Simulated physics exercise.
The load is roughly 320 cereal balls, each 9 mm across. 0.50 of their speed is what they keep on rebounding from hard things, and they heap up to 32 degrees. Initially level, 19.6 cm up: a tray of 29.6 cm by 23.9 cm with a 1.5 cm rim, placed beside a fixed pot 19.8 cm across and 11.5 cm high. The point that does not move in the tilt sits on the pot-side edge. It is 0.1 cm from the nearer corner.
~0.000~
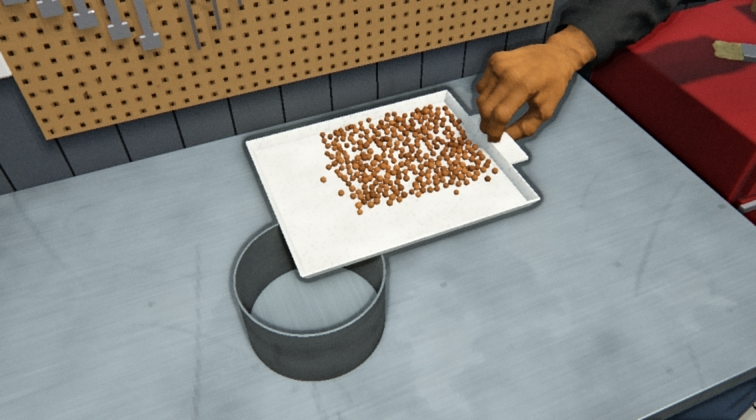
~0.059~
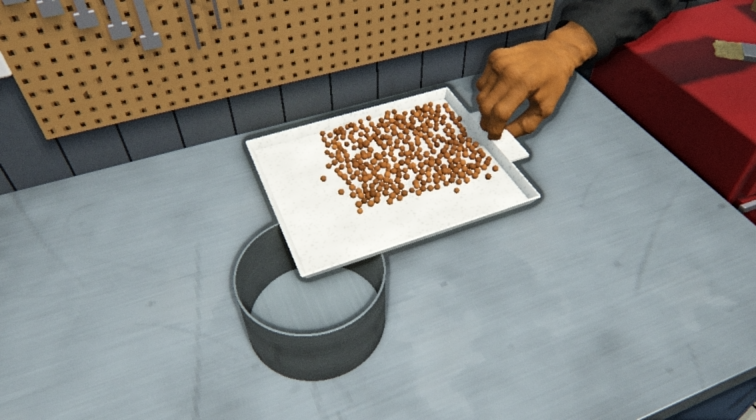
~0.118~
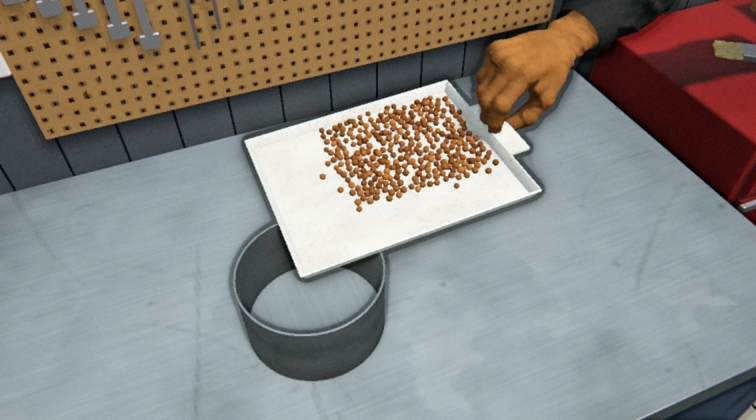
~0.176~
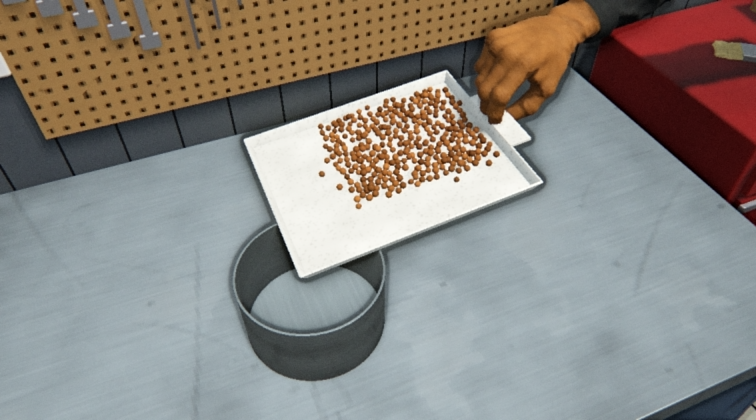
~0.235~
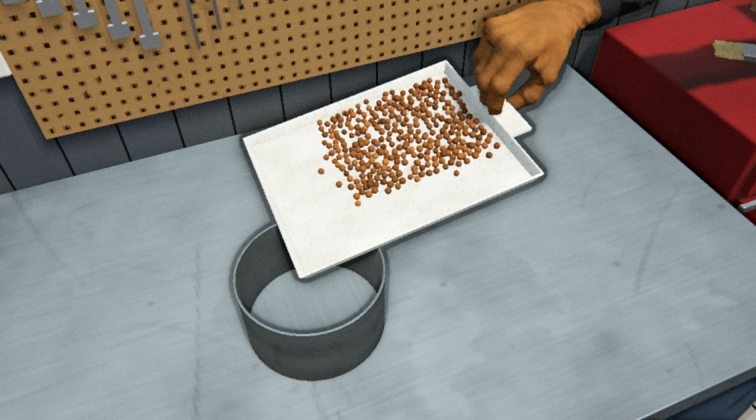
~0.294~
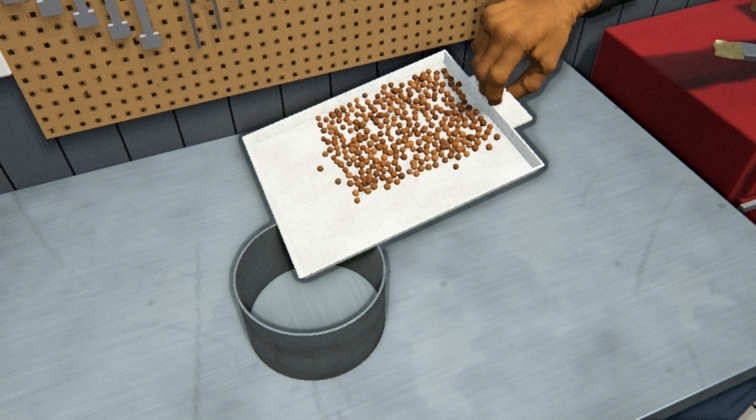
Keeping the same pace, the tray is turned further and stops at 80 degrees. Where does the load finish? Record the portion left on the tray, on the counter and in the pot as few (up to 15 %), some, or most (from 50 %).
Result. Tray: Few; counter: Some; pot: Most.
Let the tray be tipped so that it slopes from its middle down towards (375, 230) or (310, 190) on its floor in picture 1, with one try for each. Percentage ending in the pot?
Near 0 and 40 percent, in that order.
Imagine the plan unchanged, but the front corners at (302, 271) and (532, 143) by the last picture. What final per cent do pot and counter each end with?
That works out as pot 40 and counter 60.
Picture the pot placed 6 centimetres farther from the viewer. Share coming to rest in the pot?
40 per cent.
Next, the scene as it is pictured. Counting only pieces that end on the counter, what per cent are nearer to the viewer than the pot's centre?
Near 40 in a hundred.
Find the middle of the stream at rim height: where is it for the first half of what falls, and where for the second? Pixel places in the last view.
Earlier half at about (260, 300), later half at about (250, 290) in pixels.
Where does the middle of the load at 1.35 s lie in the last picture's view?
Near (269, 216).
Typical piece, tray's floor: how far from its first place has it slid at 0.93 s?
It has moved some 18 cm from its start.
After 0.93 s, tilt 44 degrees; the tray holds 90 %, the pot 0 %.
Then, at 1.35 s, tilt 65 degrees; the tray holds 60 %, the pot 25 %.
Then, at 1.85 s, tilt 80 degrees; the tray holds 10 %, the pot 45 %.
At rest (2.7 s), tray 0 %, counter 40 %, pot 60 %.
